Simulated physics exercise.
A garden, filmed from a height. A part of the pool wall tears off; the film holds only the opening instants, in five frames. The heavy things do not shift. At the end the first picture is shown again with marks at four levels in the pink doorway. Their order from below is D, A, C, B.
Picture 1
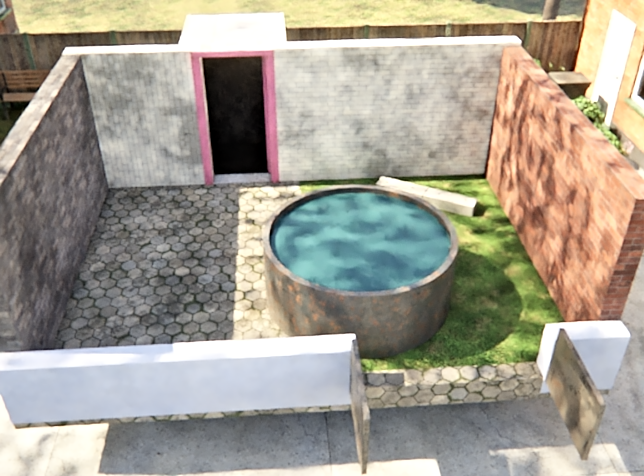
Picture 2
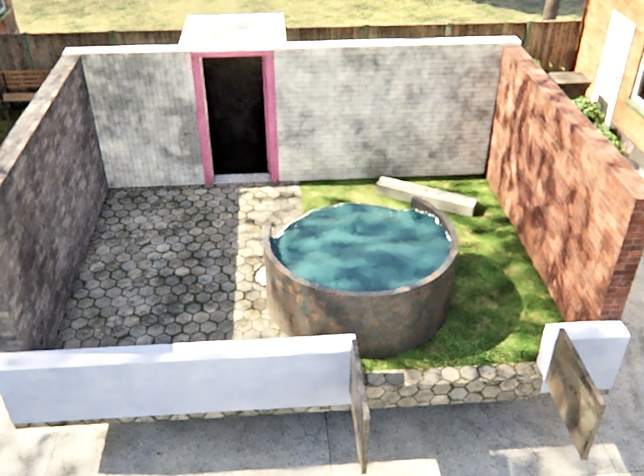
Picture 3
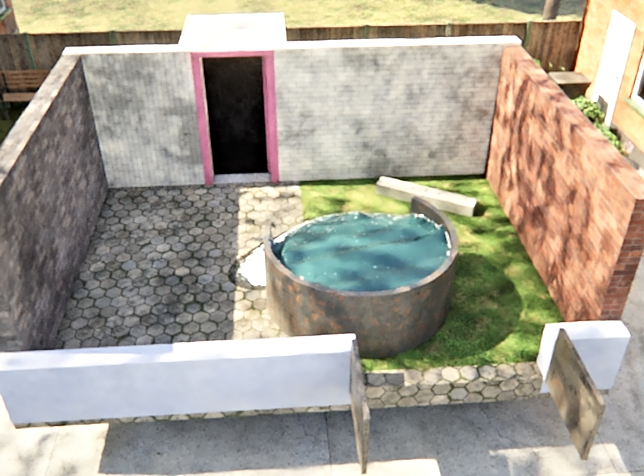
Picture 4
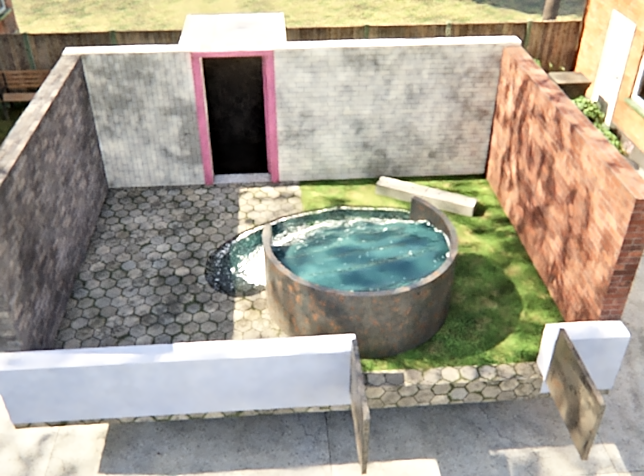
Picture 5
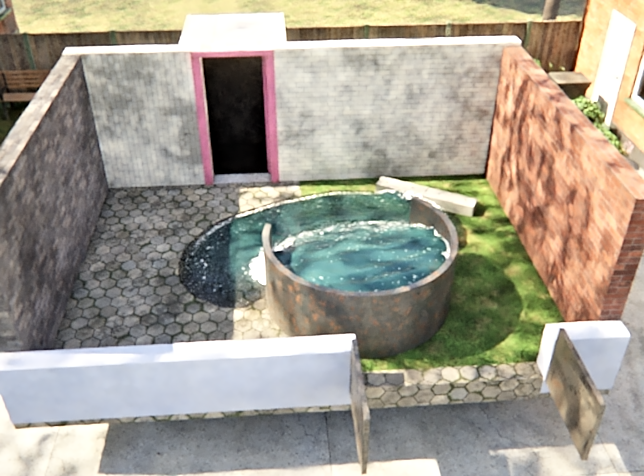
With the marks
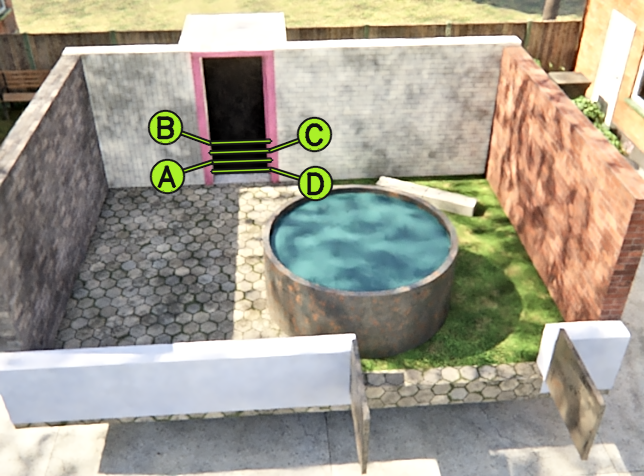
Round pool's back rim dropping away in a walled yard, water pouring out and spreading left across the paving stones.
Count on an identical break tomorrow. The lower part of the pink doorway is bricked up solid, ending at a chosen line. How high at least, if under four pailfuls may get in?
Take A.
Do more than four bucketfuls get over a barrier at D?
Yes, it does.
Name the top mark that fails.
D.
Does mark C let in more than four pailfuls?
No, that is safe.
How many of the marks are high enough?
Three.
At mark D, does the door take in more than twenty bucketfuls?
No, less.
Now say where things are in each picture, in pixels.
The first frame shows water in the pool at rest, its middle at (360, 239); foot of the pink doorway at (243, 183); open gate at (452, 326).
The second frame shows front seen at (259, 280), 3 % of the ground wet.
The third frame shows front seen at (240, 281), 8 % of the ground wet.
The fourth frame shows front seen at (211, 277), 15 % of the ground wet.
The fifth frame shows front seen at (187, 278), 25 % of the ground wet.
On the marked copy, A at (241, 161); B at (239, 142); C at (240, 151); D at (242, 170); from the bottom up D, A, C, B.
Choosing A, a splash gets over, under a bucket.
Choosing B, nothing gets over.
Choosing C, nothing gets over.
Choosing D, about 8 bucketfuls get in.
